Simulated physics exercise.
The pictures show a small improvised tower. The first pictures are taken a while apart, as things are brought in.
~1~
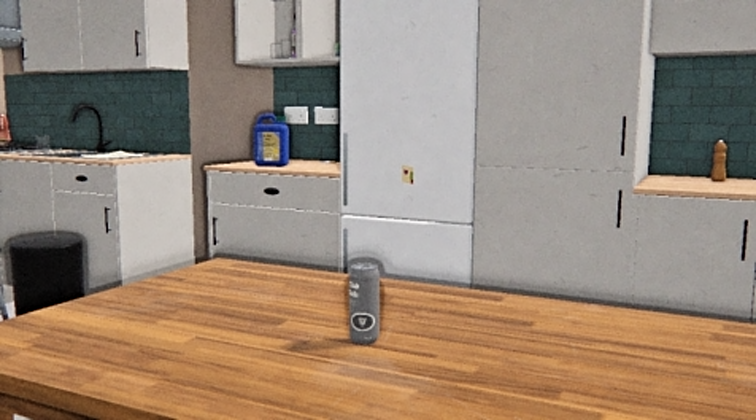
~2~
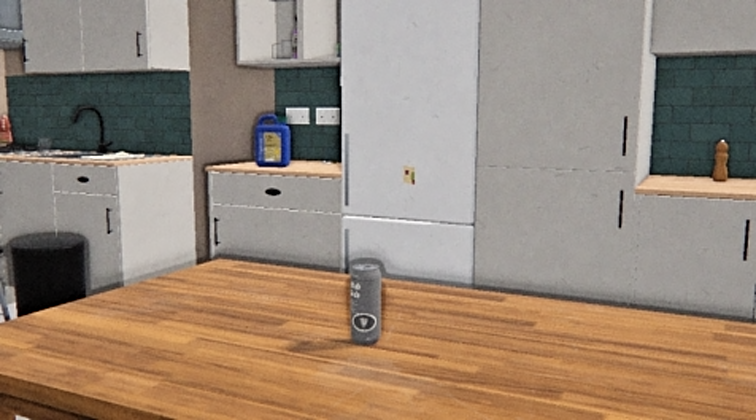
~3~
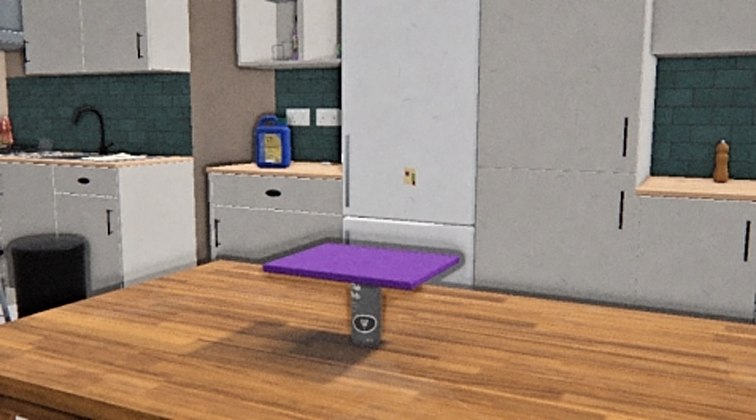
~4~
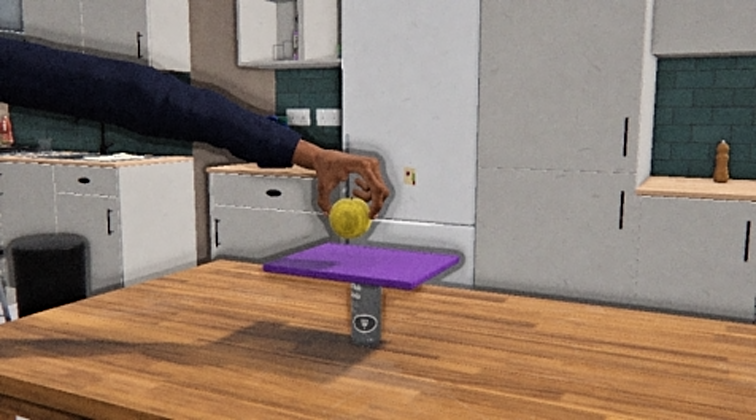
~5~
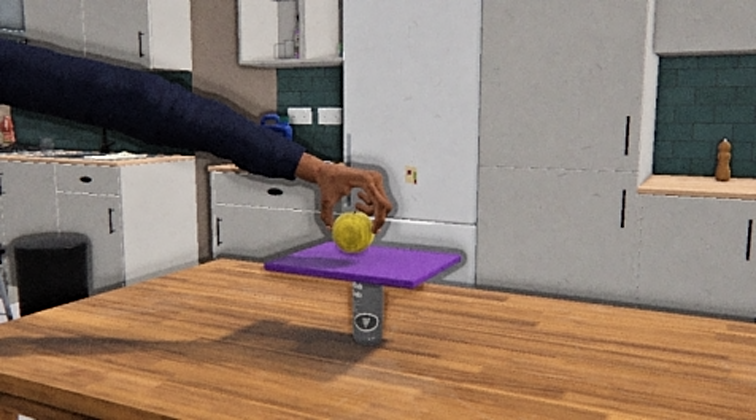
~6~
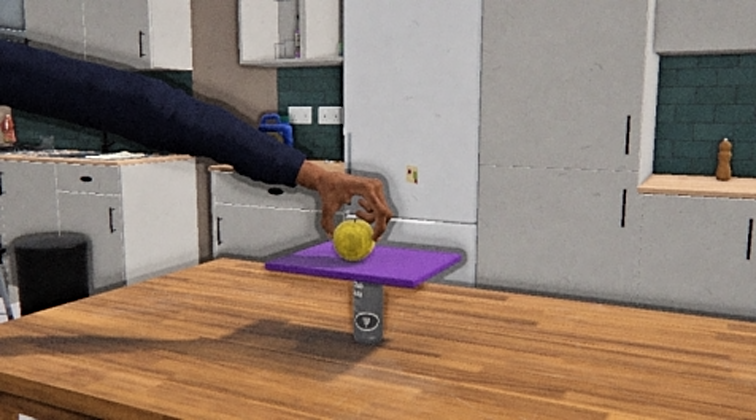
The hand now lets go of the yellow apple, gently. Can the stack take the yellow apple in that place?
Here the stack holds.
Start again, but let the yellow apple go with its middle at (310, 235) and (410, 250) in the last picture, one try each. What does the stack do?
First, it loses its balance; second, it loses its balance.
Then, 0.40 s after the last picture, nothing has stirred.
Then, 1.10 s after the last picture, things are still on the move.
Then, 1.60 s after the last picture, nothing has stirred.
Then, 2.30 s after the last picture, things are still on the move.
At rest, all 3 in place. Seen from the same camera at the end, yellow apple near (353, 241). The stack stays up.
